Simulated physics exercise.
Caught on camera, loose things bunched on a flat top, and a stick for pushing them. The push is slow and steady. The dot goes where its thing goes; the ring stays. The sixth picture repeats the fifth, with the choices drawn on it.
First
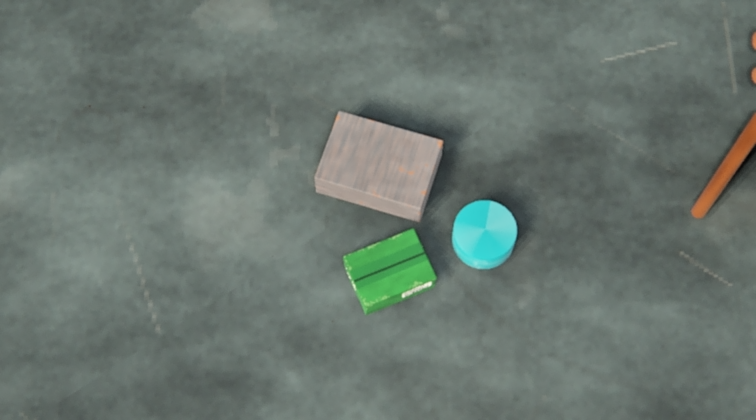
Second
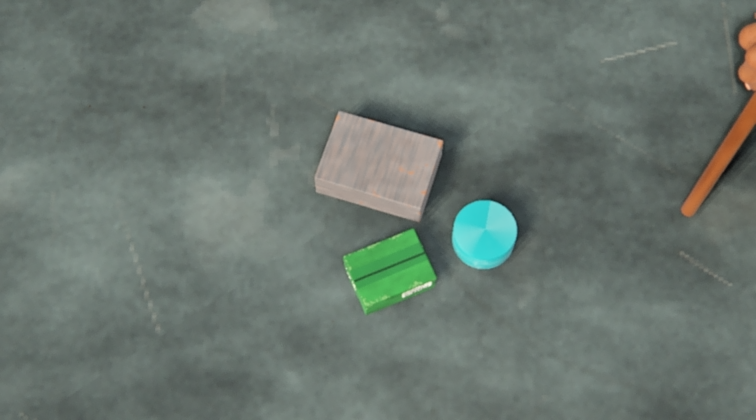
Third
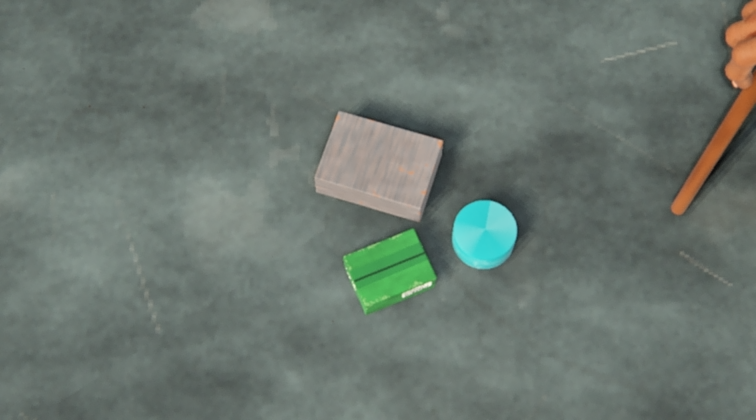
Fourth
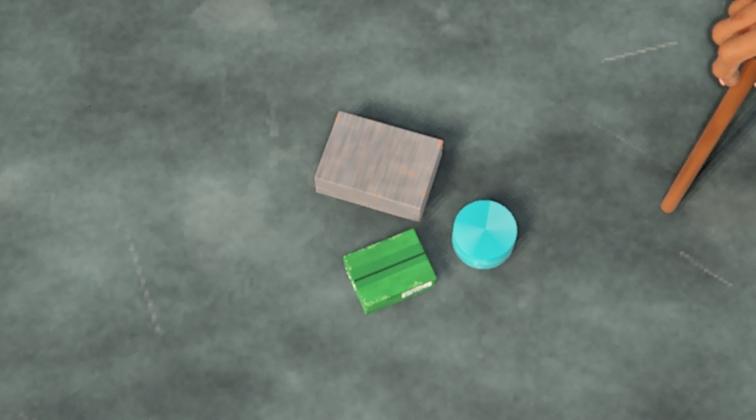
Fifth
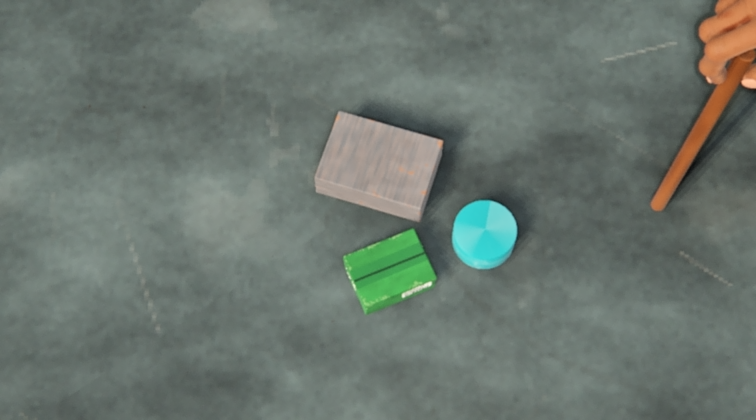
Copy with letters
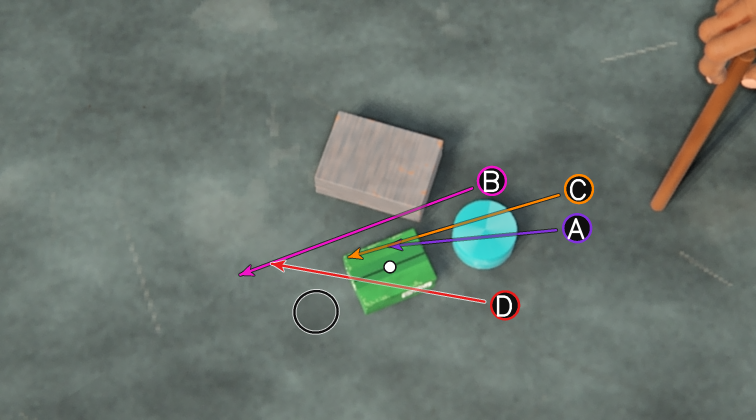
A hand moves a brown stick slowly leftward toward a still turquoise tin, grey block and green box.
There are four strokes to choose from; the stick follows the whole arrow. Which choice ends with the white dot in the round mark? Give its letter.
Take A.
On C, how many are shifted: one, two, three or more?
In all, two.
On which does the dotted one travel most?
Stroke A.
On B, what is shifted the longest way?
It is the grey block.
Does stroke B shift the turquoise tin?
No.
On the copy, A from (556, 230) to (389, 246); B from (472, 188) to (240, 275); C from (559, 195) to (349, 257); D from (484, 302) to (272, 264); the ring at (316, 311); the white dot at (390, 267).
On A. First, foot of the stick (496, 236); green box (389, 271); turquoise tin (459, 239).
Then, foot of the stick (434, 243); green box (346, 294); turquoise tin (400, 250).
Finally, foot of the stick (389, 247); green box (314, 316); turquoise tin (356, 260); the dot on the green box is in the ring.
By contrast, B leaves the dotted thing at (389, 271); C leaves the dotted thing at (358, 299); D leaves the dotted thing at (347, 234).
